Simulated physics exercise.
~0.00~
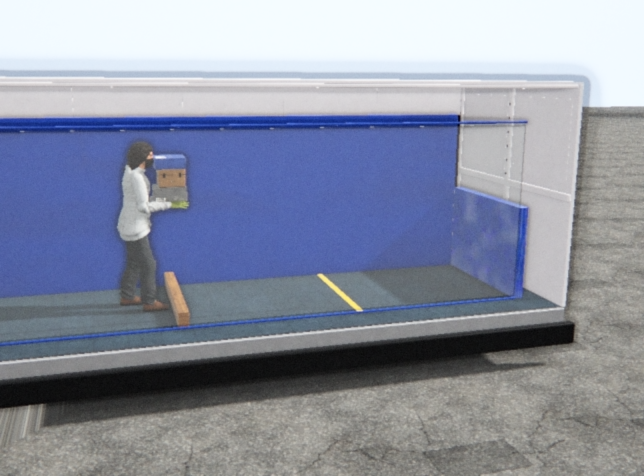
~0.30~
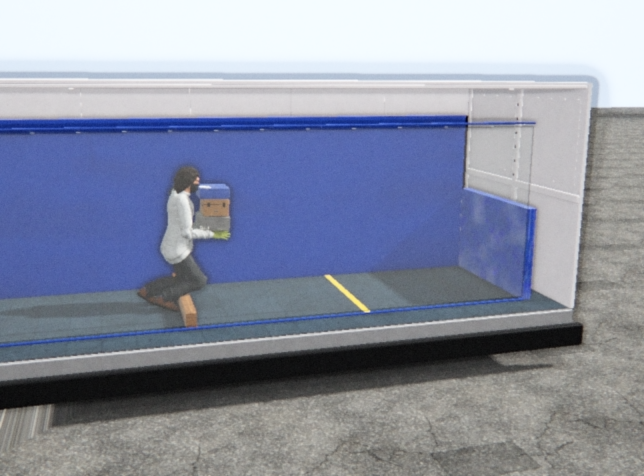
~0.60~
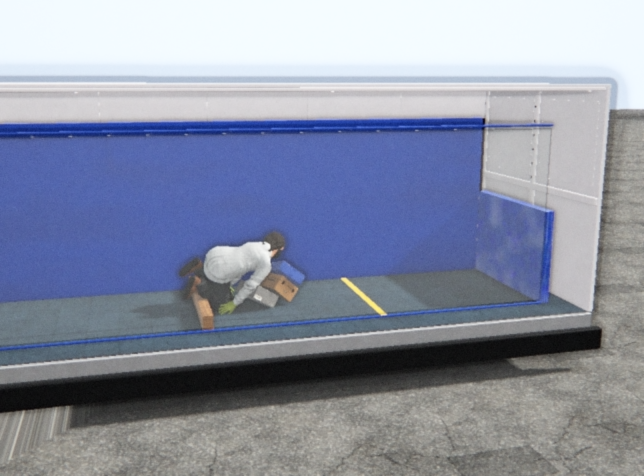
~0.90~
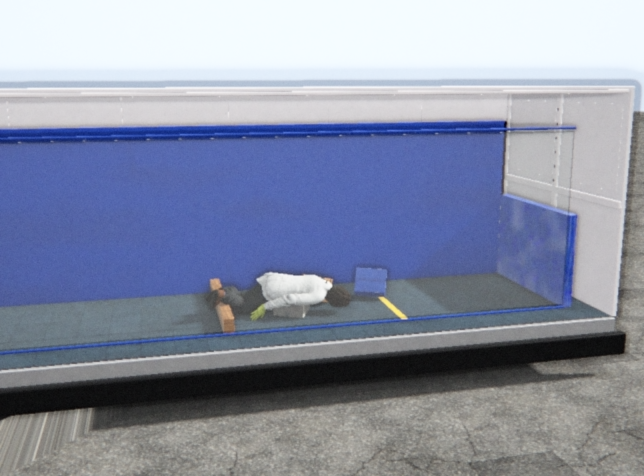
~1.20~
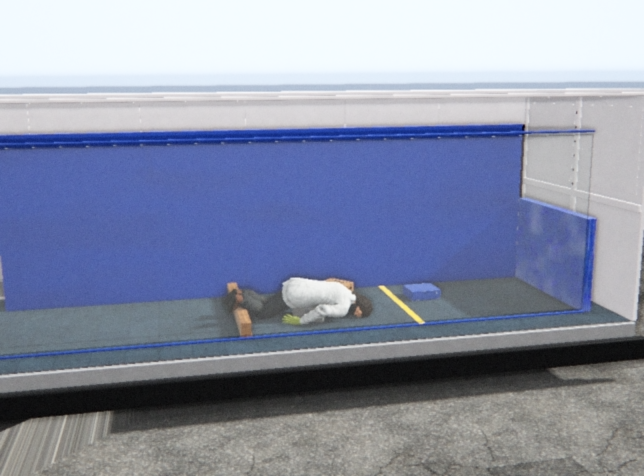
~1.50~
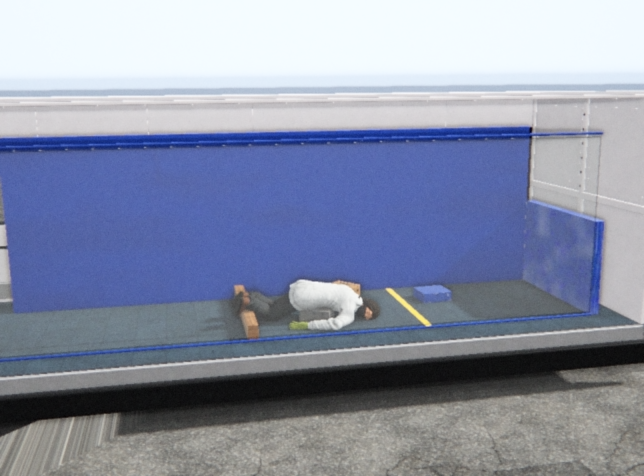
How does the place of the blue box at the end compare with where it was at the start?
At the start the blue box is on top of the stack the person is carrying, and at the end it lies on the floor to the right of the yellow line.
